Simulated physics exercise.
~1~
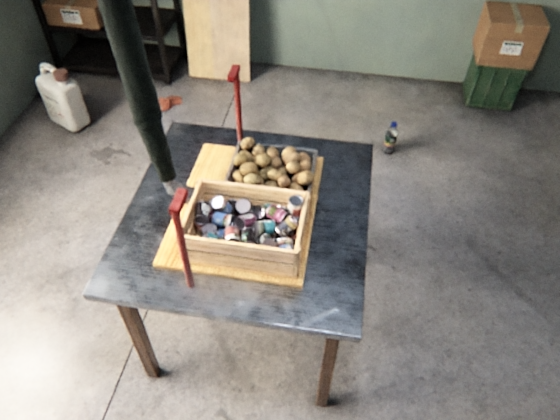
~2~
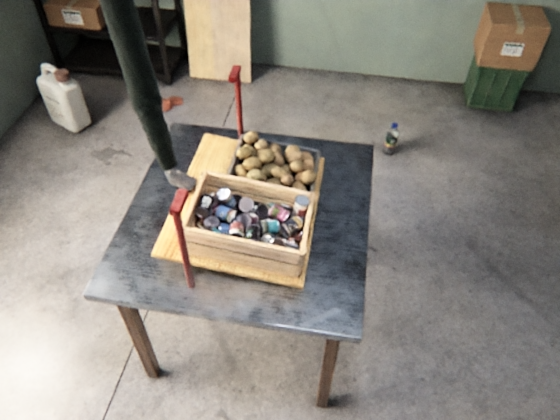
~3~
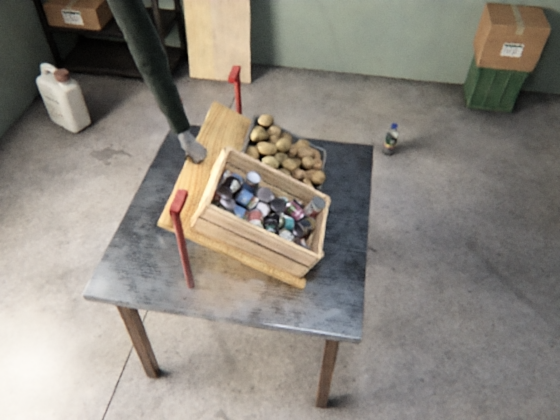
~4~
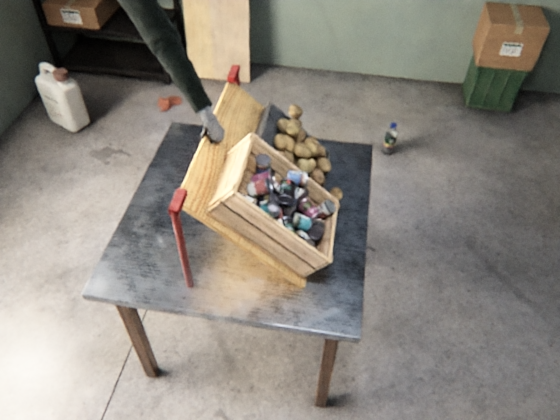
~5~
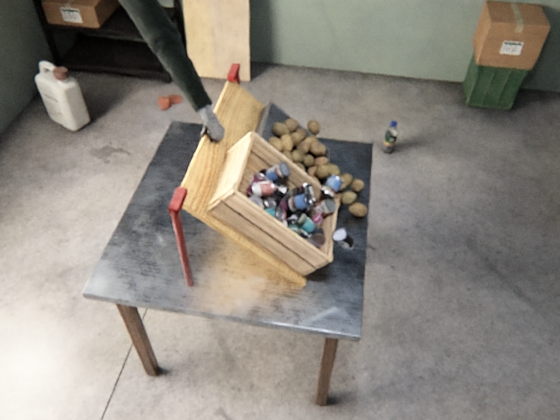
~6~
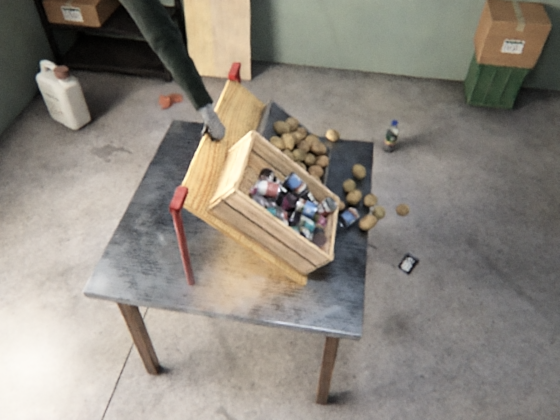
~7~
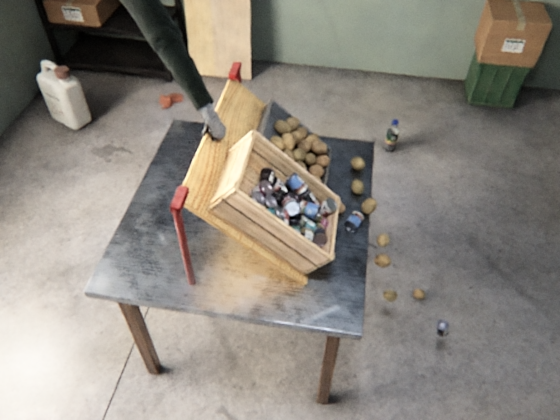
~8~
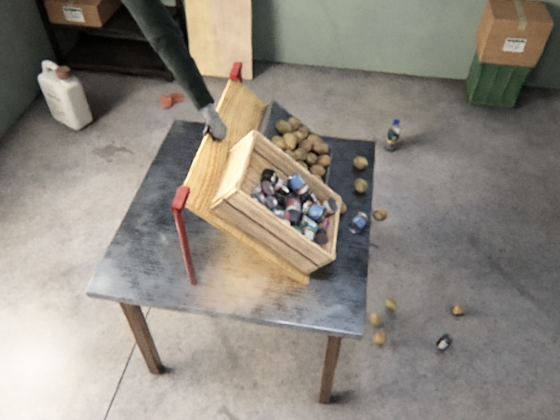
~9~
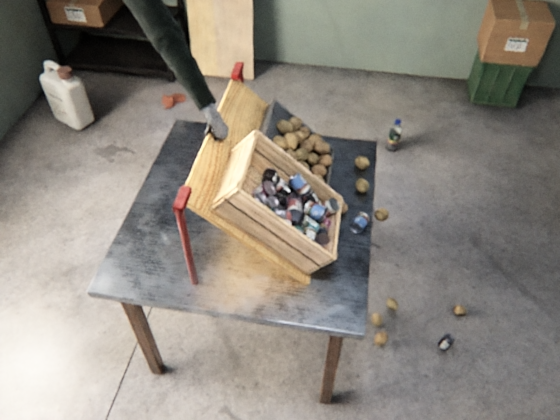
A sleeved arm tilts a board holding two baskets on a table, spilling several potatoes and a few tins rightward onto the floor.
